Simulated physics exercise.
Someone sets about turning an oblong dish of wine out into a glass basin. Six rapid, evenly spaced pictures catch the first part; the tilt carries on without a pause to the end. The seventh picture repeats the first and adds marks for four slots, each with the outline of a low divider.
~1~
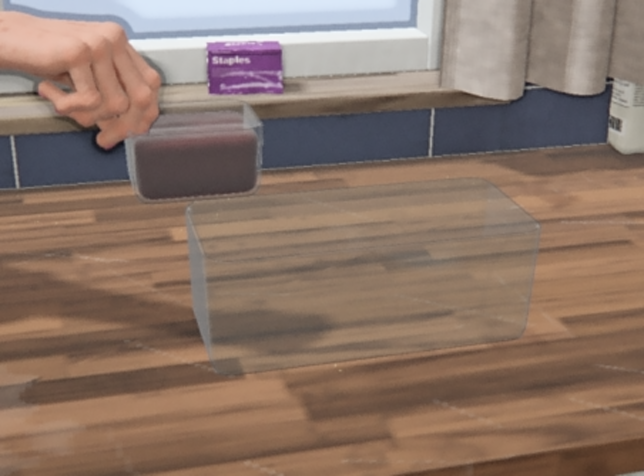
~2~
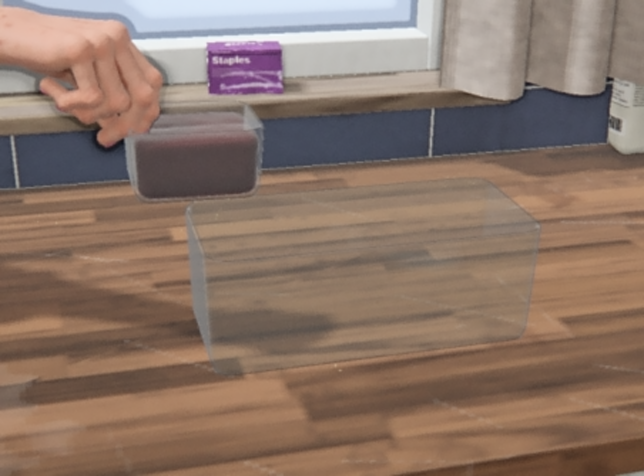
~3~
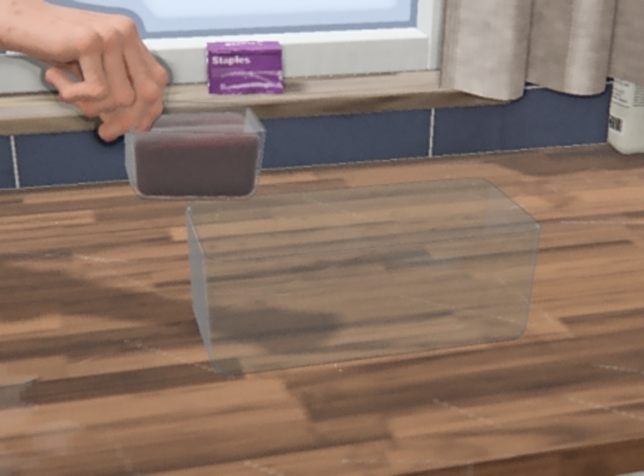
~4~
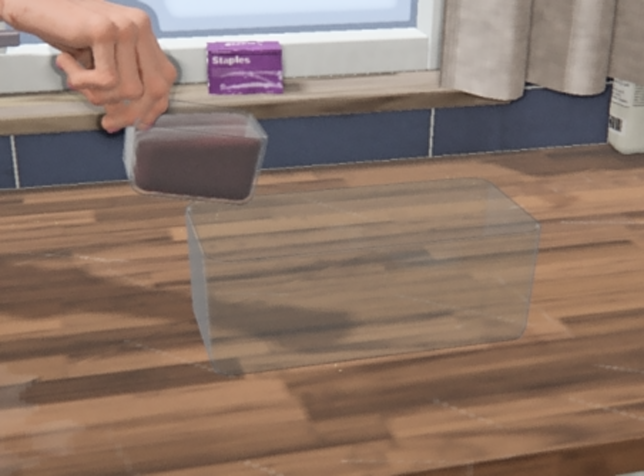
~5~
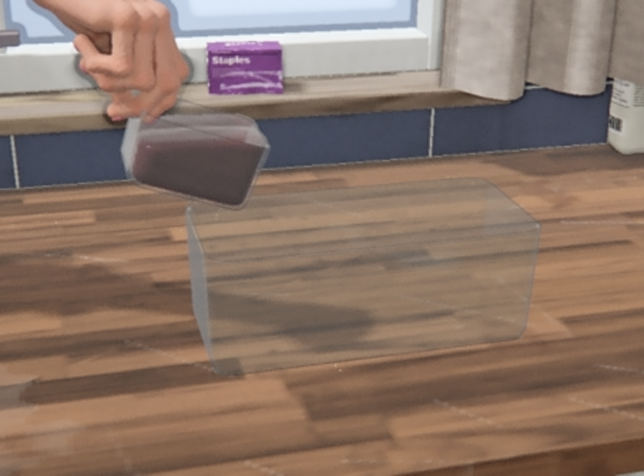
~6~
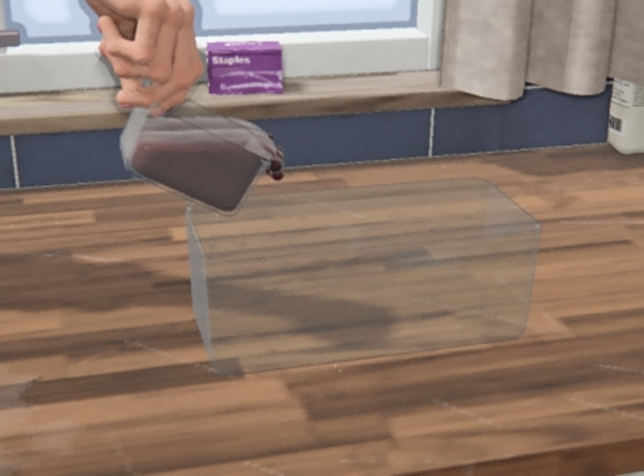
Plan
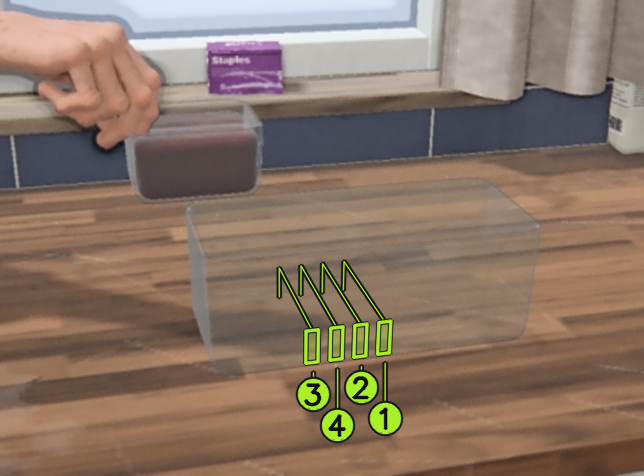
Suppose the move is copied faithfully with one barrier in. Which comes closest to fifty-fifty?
The answer is slot 4.
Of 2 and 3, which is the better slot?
It is 3.
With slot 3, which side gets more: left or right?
The right one.
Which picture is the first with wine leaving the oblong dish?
In picture 5.
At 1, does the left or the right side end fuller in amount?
The left one.
In lime, 1 at (385, 362); 2 at (361, 365); 3 at (313, 372); 4 at (337, 369).
With 1, about 93 % ends left of the wall and 6 % right of it.
With 2, about 89 % ends left of the wall and 11 % right of it.
With 3, about 27 % ends left of the wall and 72 % right of it.
With 4, about 48 % ends left of the wall and 52 % right of it.
